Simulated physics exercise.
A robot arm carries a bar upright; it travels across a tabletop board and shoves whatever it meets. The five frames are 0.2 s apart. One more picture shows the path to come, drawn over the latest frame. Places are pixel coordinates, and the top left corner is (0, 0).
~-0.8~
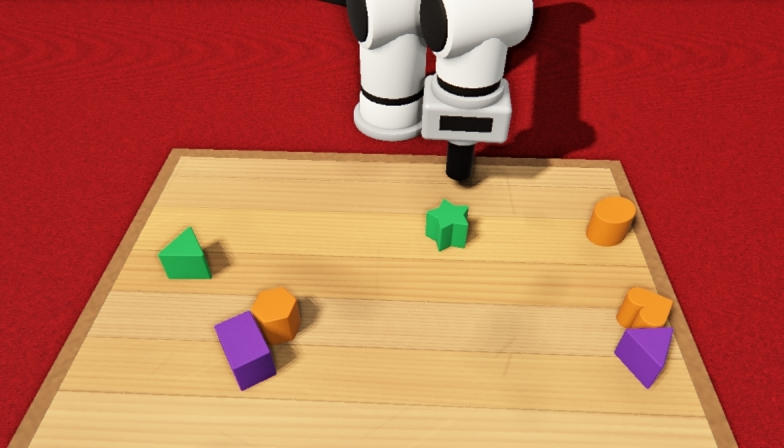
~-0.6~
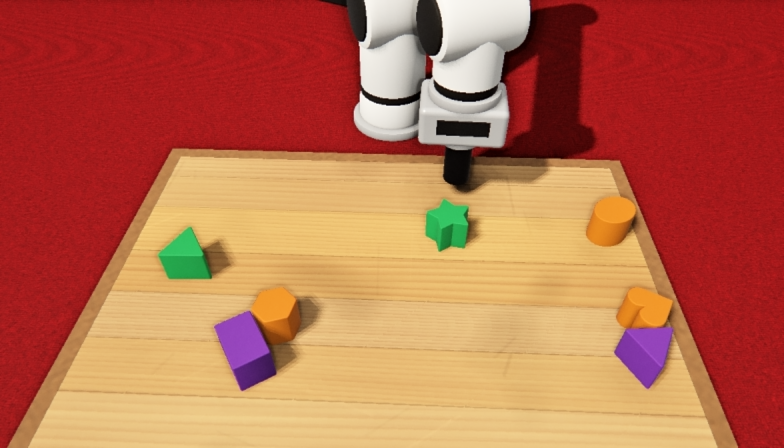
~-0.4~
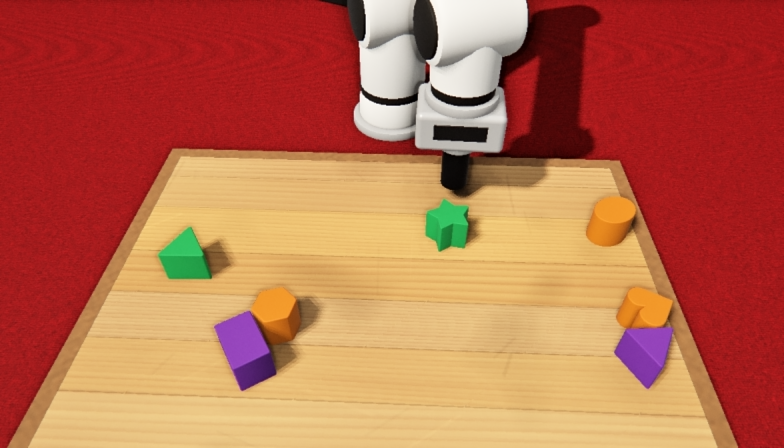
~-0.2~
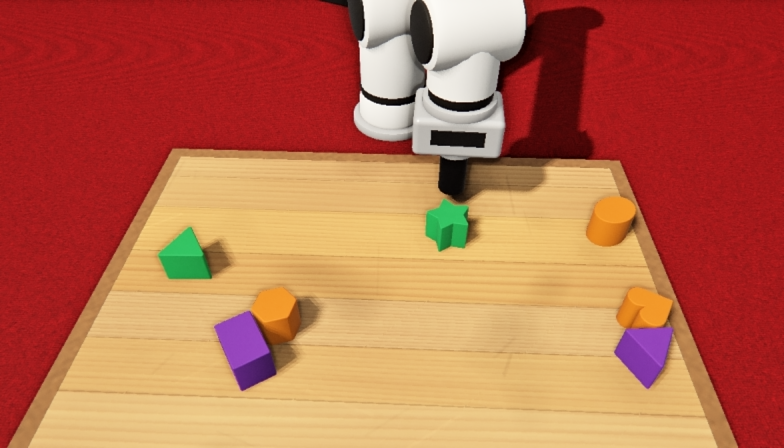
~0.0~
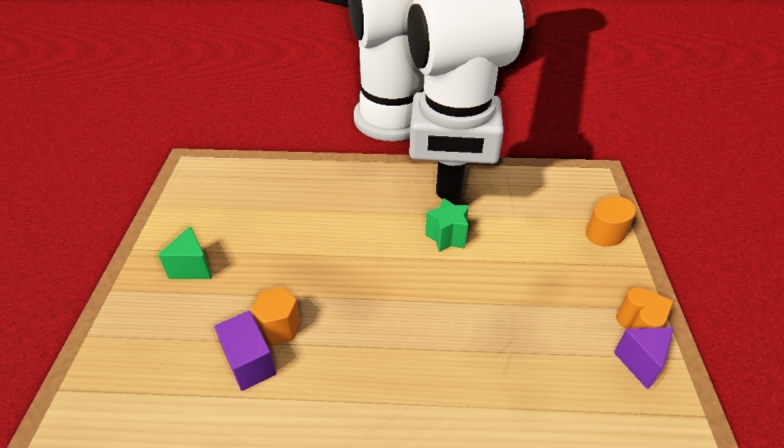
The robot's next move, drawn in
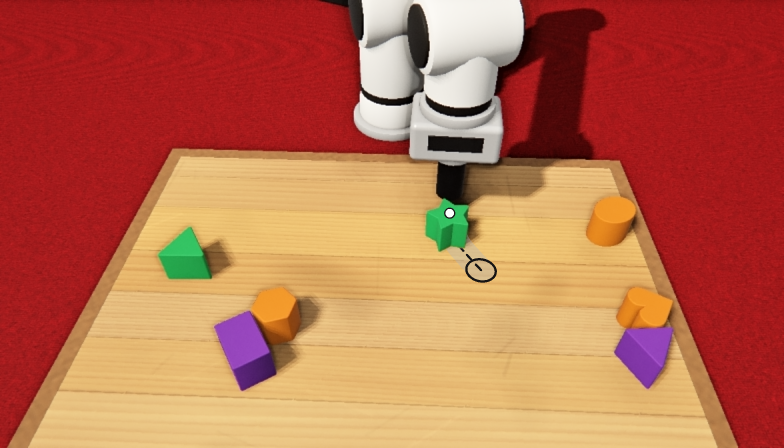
The robot arm moves its black bar slightly forward and left near the still green star.
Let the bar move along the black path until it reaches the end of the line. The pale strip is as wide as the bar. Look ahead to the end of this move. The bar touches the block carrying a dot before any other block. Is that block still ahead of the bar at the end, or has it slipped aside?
Beside or behind, I predict.
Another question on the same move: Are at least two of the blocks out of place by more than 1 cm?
I'd say no.
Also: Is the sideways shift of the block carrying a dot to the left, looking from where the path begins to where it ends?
In short: No.
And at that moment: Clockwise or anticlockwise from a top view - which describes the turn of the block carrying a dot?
Looking down on the board, it turns clockwise.
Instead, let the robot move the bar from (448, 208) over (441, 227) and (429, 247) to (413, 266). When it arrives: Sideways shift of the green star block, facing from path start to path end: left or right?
With start-to-end as forward, it shifts left.
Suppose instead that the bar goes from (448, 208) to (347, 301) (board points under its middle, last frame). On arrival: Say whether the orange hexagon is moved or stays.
Left in place.
The line goes from (448, 208) over (455, 239) to (481, 270); the dot is on the green star block.
On the path given first. One third of the way, bar at (453, 213); green star block at (448, 224).
Two thirds of the way, bar at (464, 234); green star block at (448, 242), turned 15° clockwise.
At the end, bar at (484, 255); green star block at (450, 249), turned 45° clockwise.
